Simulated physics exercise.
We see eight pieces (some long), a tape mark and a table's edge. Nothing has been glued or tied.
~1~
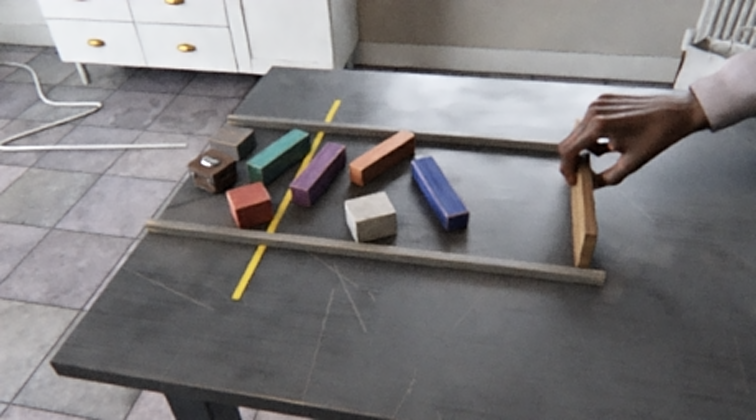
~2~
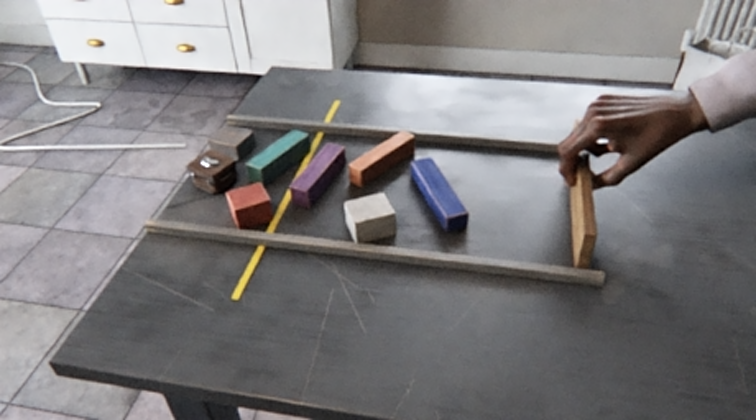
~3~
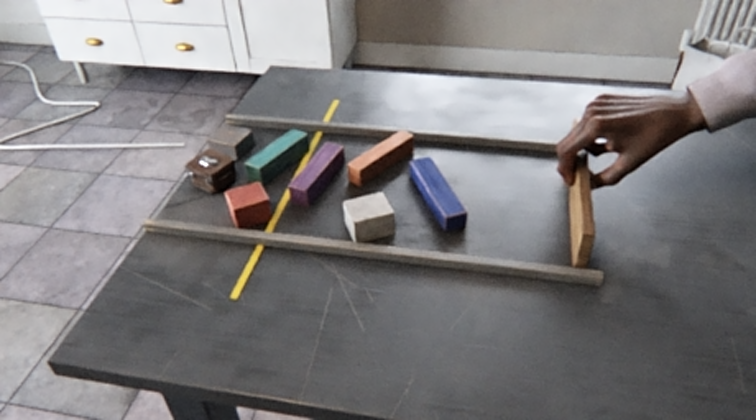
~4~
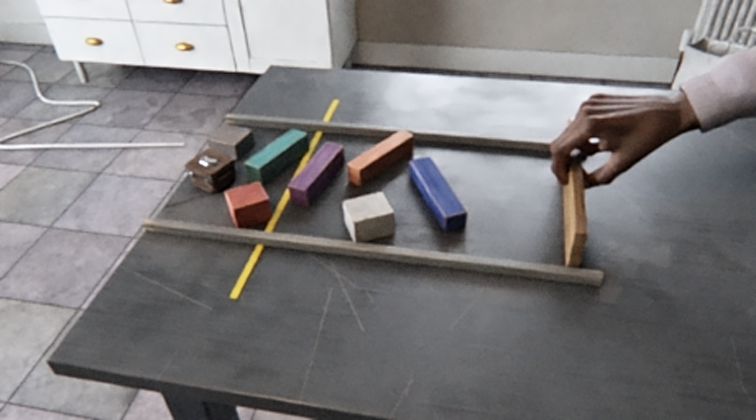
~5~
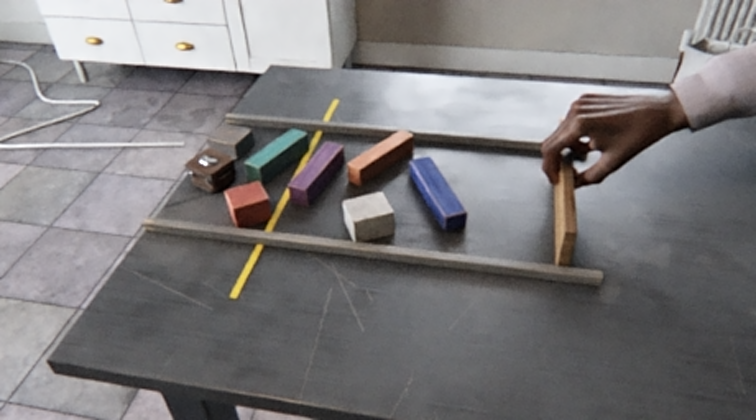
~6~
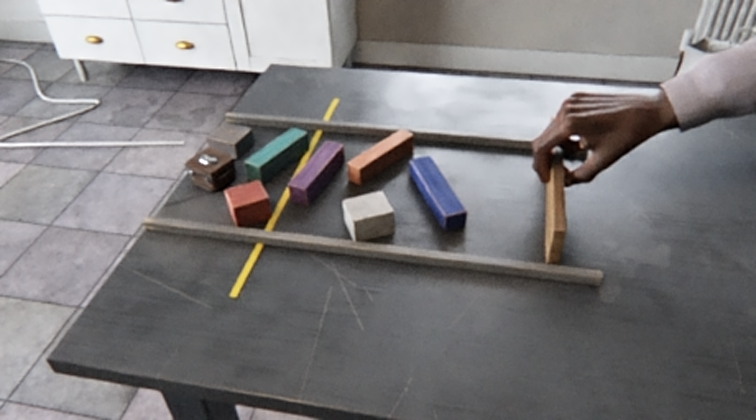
A hand gripping an upright wooden board at the right slides it slowly a short way left between two parallel grey strips on a dark, scratched tabletop, seen from above at an angle in a tiled room. Ahead of it lie blue, orange, white, purple, green and red blocks, with grey and brown pieces beyond a yellow line near the left edge. The pieces and the view stay practically still.
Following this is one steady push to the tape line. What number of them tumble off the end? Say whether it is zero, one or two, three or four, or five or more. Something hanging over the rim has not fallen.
The ones that fall? There aren't any, I think.
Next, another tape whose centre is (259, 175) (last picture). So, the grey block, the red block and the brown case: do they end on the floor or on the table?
Lab note - grey block toppled, red block not toppled, brown case toppled.
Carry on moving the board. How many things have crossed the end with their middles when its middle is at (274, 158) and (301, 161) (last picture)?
2 and 0 past the end.
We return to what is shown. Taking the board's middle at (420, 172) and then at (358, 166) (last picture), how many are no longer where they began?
Counts: 2 and 4.
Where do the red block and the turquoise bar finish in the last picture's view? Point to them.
Final positions - red block around (217, 203), turquoise bar around (239, 150).
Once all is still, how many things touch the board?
It's 2 of them.
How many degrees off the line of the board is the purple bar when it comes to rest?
It comes to around 0 degrees.
A little later, none off yet; grey block at rest near (231, 140); brown case at rest near (213, 170); red block at rest near (248, 204).
Next, none off yet; grey block at rest near (231, 140); brown case at rest near (213, 170); red block at rest near (245, 205).
When it is over, the number that fall off is zero.
